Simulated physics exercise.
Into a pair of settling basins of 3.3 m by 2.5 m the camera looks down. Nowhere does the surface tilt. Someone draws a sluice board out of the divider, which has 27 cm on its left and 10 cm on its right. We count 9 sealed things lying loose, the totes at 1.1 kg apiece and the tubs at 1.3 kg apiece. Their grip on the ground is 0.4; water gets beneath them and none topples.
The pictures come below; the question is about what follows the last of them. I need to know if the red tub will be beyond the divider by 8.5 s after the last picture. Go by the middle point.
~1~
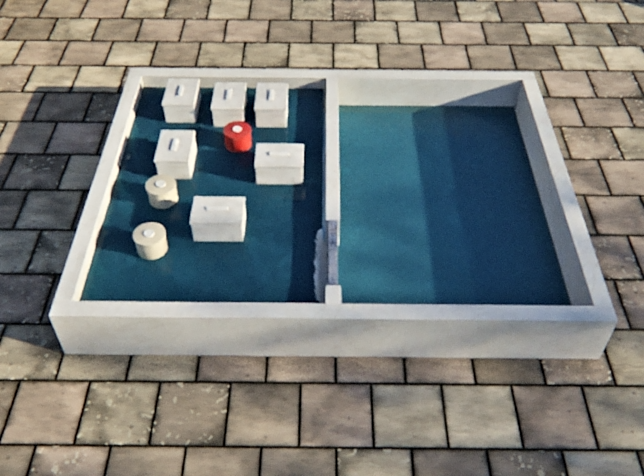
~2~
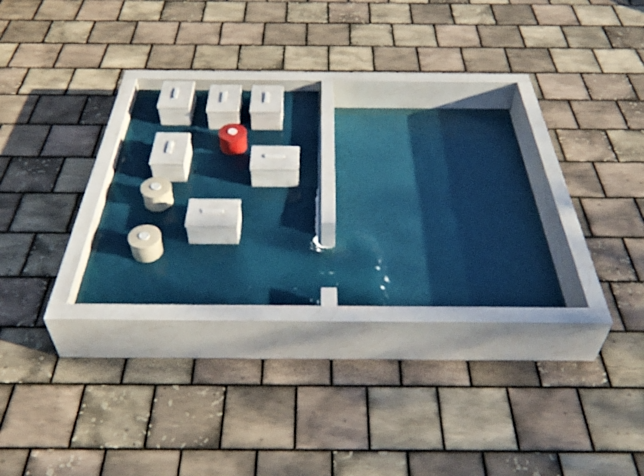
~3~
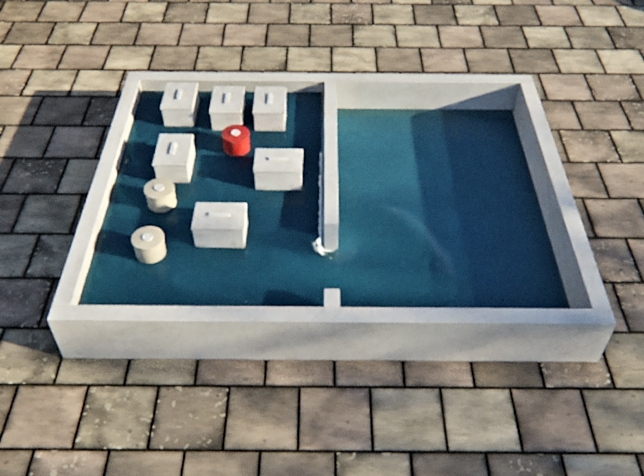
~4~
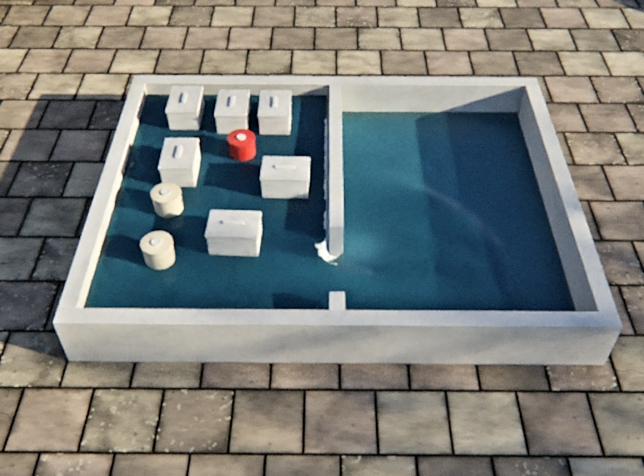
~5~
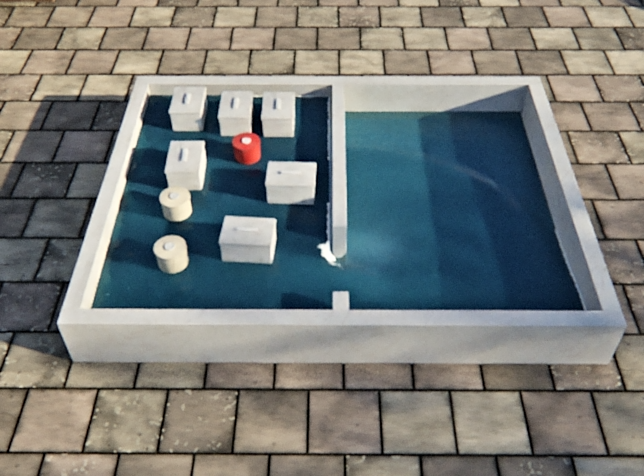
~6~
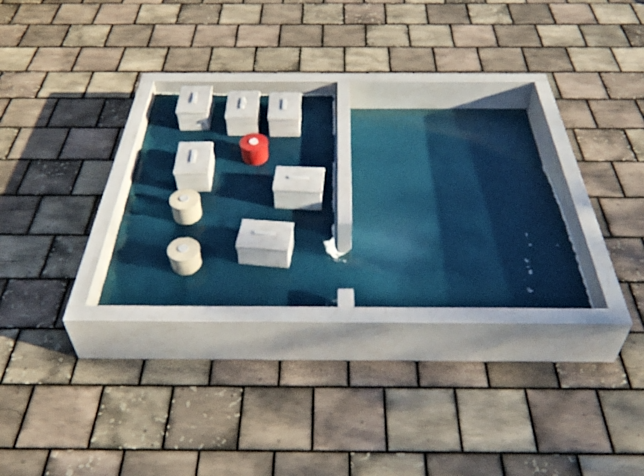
Remains behind the divider.
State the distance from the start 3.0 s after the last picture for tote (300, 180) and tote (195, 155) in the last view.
The first is 200 cm from its start, the second 40 cm.
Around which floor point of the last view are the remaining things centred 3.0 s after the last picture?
I'd put it close to (306, 212) in the last view.
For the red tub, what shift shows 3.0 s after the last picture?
About 50 cm out of place.
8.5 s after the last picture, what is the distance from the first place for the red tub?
Roughly 40 centimetres.
Then, 0.6 s after the last picture the red tub is near (257, 154), 0.2 m from its start, afloat; 0 of 9 are over the mark; 9 afloat.
Then, 3.0 s after the last picture the red tub is near (270, 177), 0.5 m from its start, afloat; 2 of 9 are over the mark; 9 afloat.
Then, 5.5 s after the last picture the red tub is near (263, 162), 0.3 m from its start, afloat; 2 of 9 are over the mark; 9 afloat.
Then, 8.5 s after the last picture the red tub is near (273, 167), 0.4 m from its start, afloat; 2 of 9 are over the mark; 9 afloat.
